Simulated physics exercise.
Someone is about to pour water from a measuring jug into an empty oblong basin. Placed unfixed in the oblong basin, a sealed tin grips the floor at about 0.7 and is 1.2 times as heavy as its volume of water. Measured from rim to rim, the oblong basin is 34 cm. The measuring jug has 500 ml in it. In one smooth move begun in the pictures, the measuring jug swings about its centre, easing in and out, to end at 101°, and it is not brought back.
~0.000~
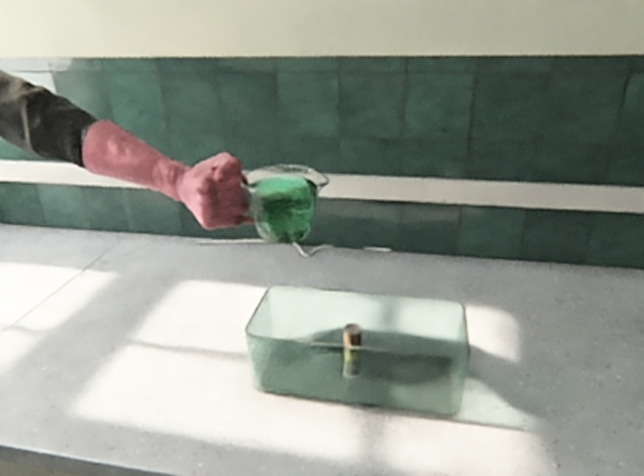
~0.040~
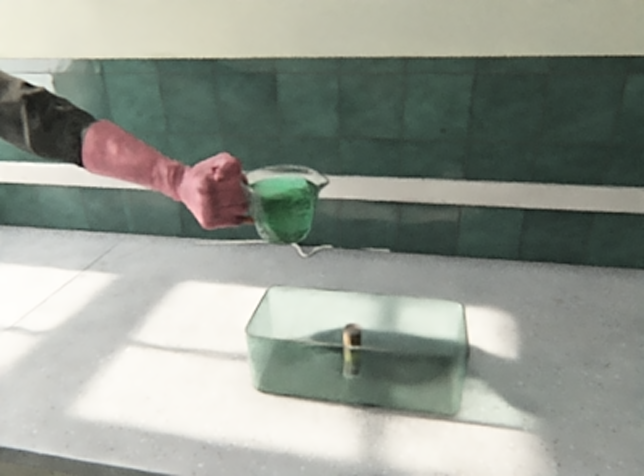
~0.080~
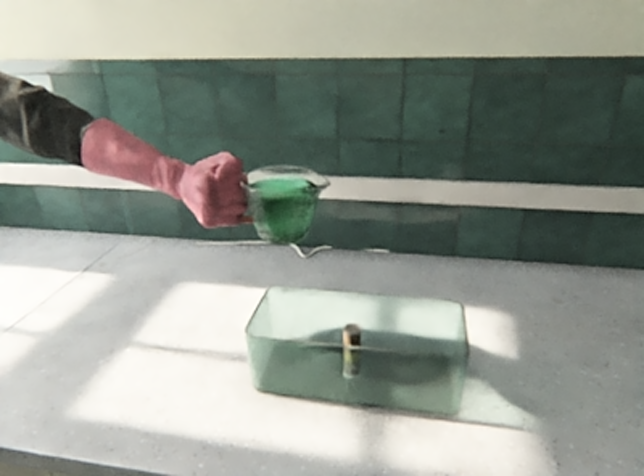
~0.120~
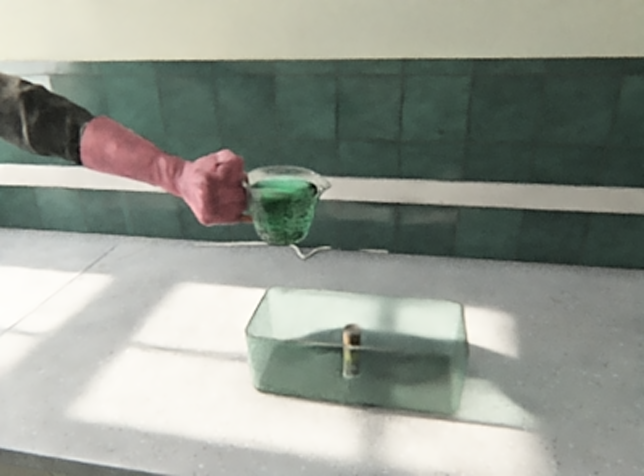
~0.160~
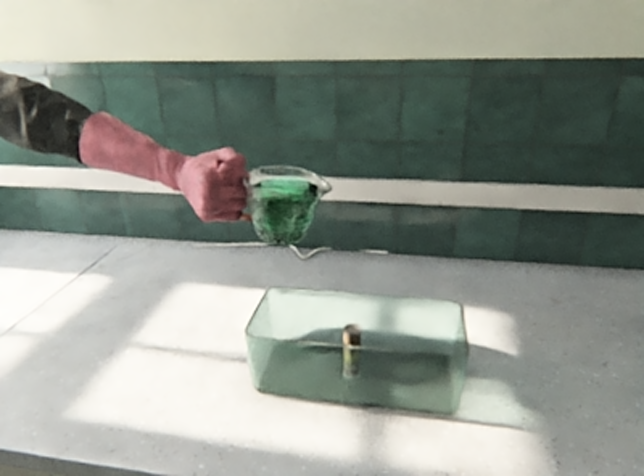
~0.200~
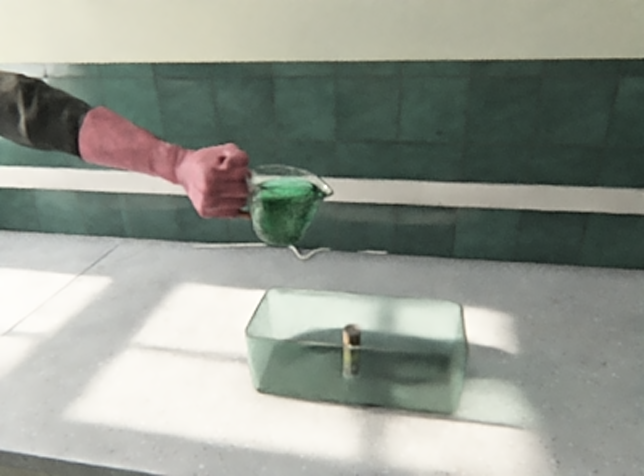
A pink-gloved hand slightly tilts a glass jug of green water rightward above an oblong basin.
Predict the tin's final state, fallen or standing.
It stays on its base.
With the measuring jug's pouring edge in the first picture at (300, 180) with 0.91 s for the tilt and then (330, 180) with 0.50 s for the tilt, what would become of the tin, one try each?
Run one: It tumbles. Run two: It does not tip.
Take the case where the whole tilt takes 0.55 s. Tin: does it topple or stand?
The tin would stay balanced.
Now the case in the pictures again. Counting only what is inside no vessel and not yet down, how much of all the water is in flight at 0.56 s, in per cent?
Around 32 in a hundred.
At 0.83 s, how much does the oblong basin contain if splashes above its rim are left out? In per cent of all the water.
Roughly 70 percent of it.
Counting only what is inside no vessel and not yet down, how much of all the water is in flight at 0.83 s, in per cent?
22 per cent or so.
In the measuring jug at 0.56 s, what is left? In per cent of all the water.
I'd estimate some 60 % remains.
Then, 0.56 s in, the tilt is 69° and 60 per cent is still to pour; the tin stands where it began.
Then, 0.83 s in, the tilt is 99° and 8 per cent is still to pour; the tin stands where it began.
Then, 1.11 s in, the tilt is 101° and 0 per cent is still to pour; the tin stands where it began.
Then, 1.41 s in, the tilt is 101° and 0 per cent is still to pour; the tin stands where it began.
Finally, the tin stands where it began.
